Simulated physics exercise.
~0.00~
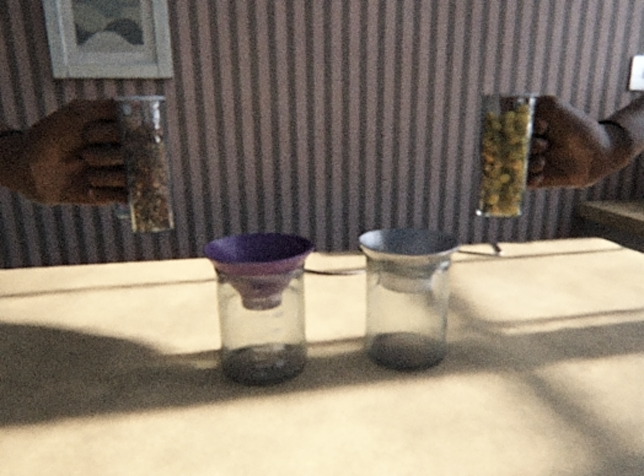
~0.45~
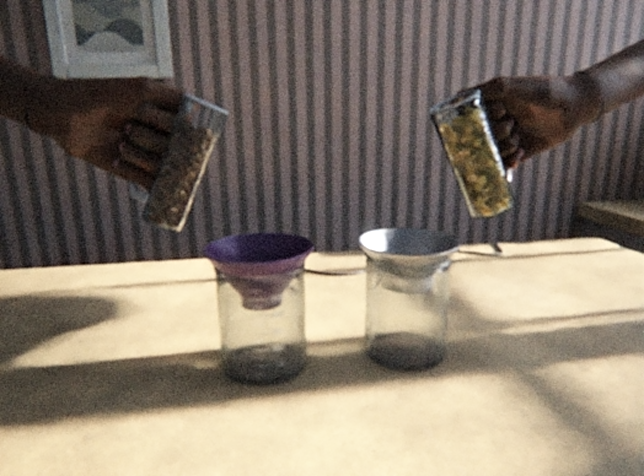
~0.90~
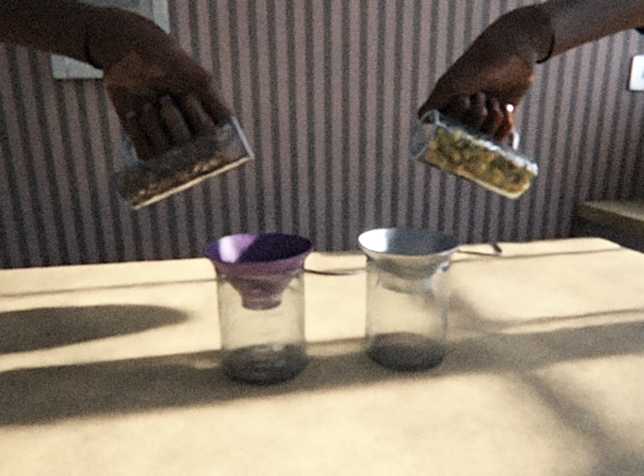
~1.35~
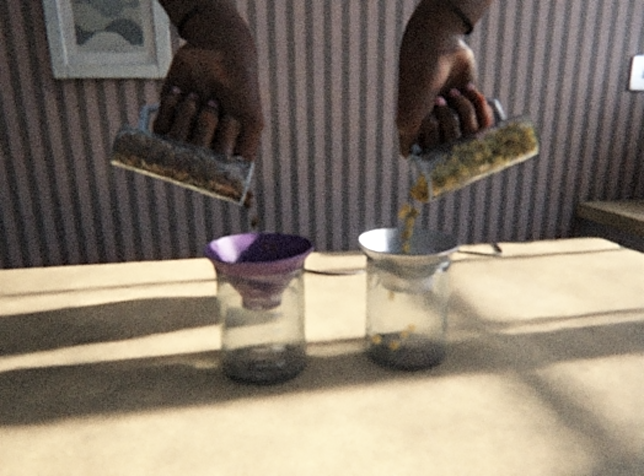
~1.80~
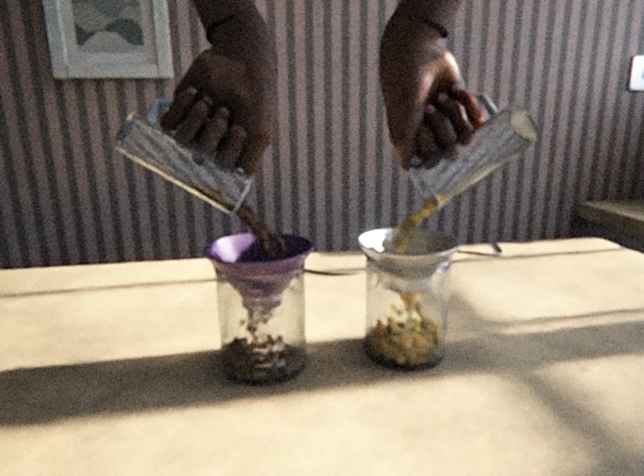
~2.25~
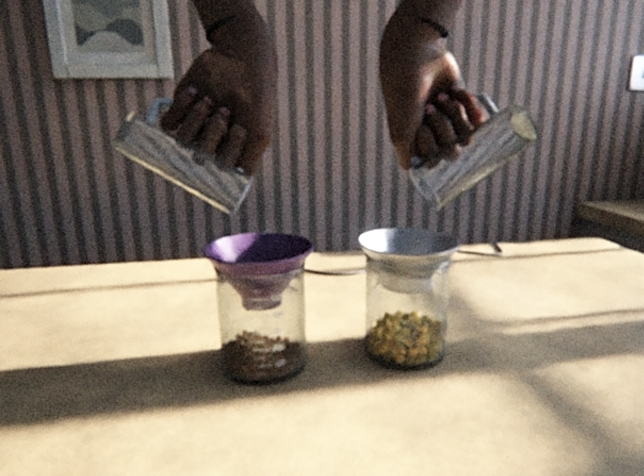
At the start, two hands hold clear cups upright above a pale table, the left filled with small brown pieces and the right with yellowish ones. Below stand two clear jars, a purple funnel on the left jar and a grey one on the right. The hands tilt the cups inward and then onto their sides, with nothing spilling yet. As they tip further, a few pieces drop, then both streams pour through the funnels and pile up in the jars. Finally, both cups are empty, still held tipped, and all the pieces rest in the jars.
